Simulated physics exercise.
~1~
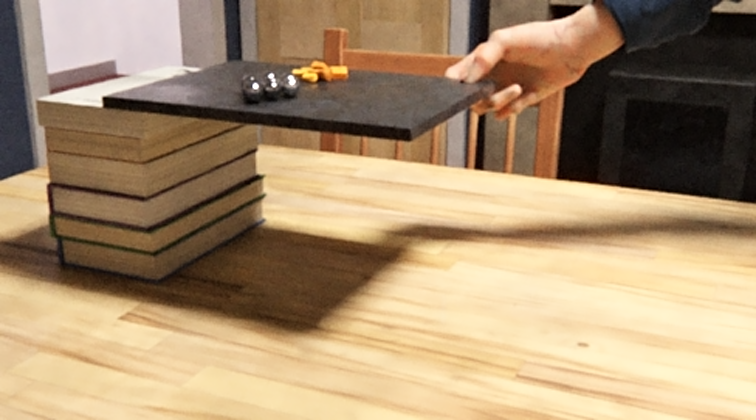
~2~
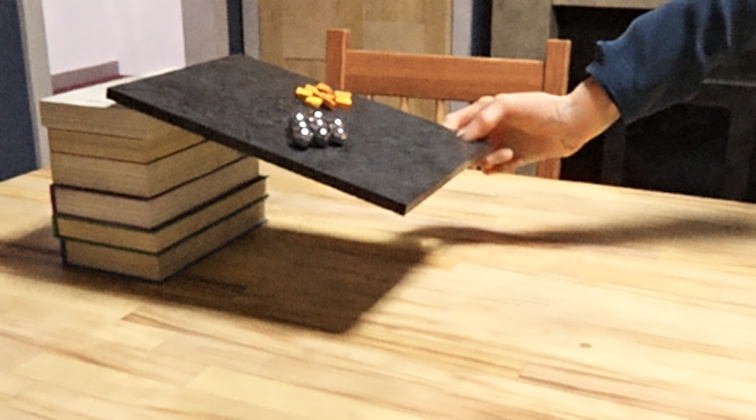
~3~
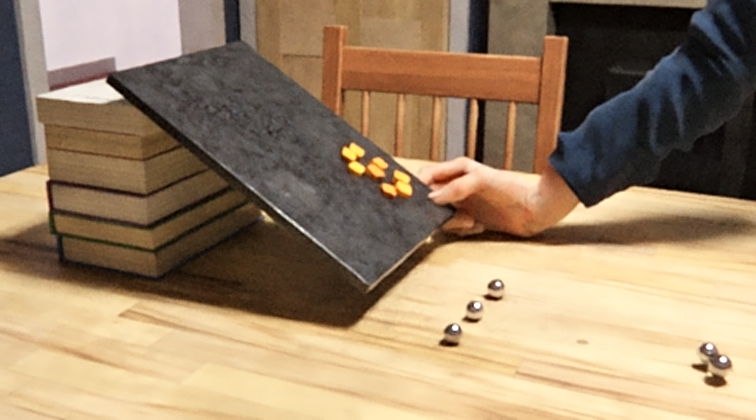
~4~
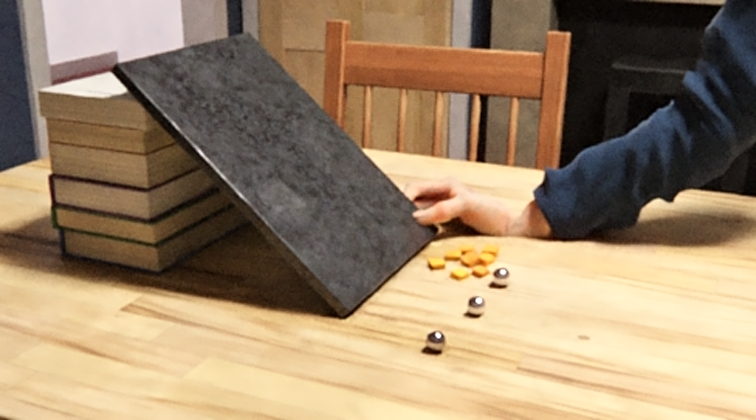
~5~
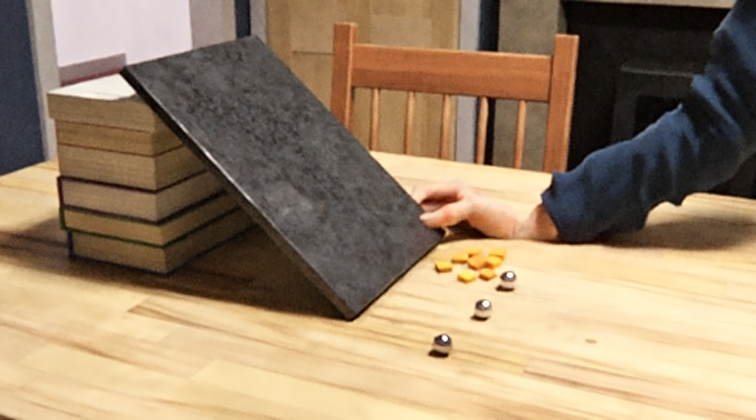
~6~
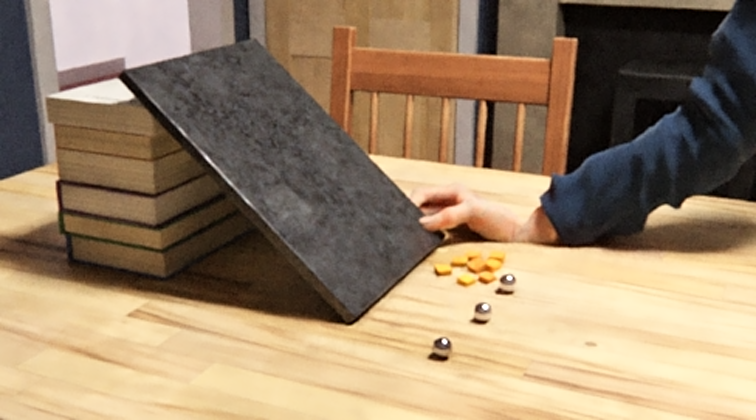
At first, a hand holds one end of a dark board level, its other end resting on a stack of books, with shiny metal balls in front and small orange pieces behind. The hand lowers its end, and both groups shift down the slope towards the right. As the board tilts further, the balls roll off and spread across the wooden table while the orange pieces are still on the board. Then the hand brings the end down to the tabletop, and the orange pieces slide off. Finally, they lie clustered near the board's lower edge, with three balls still in view nearby.
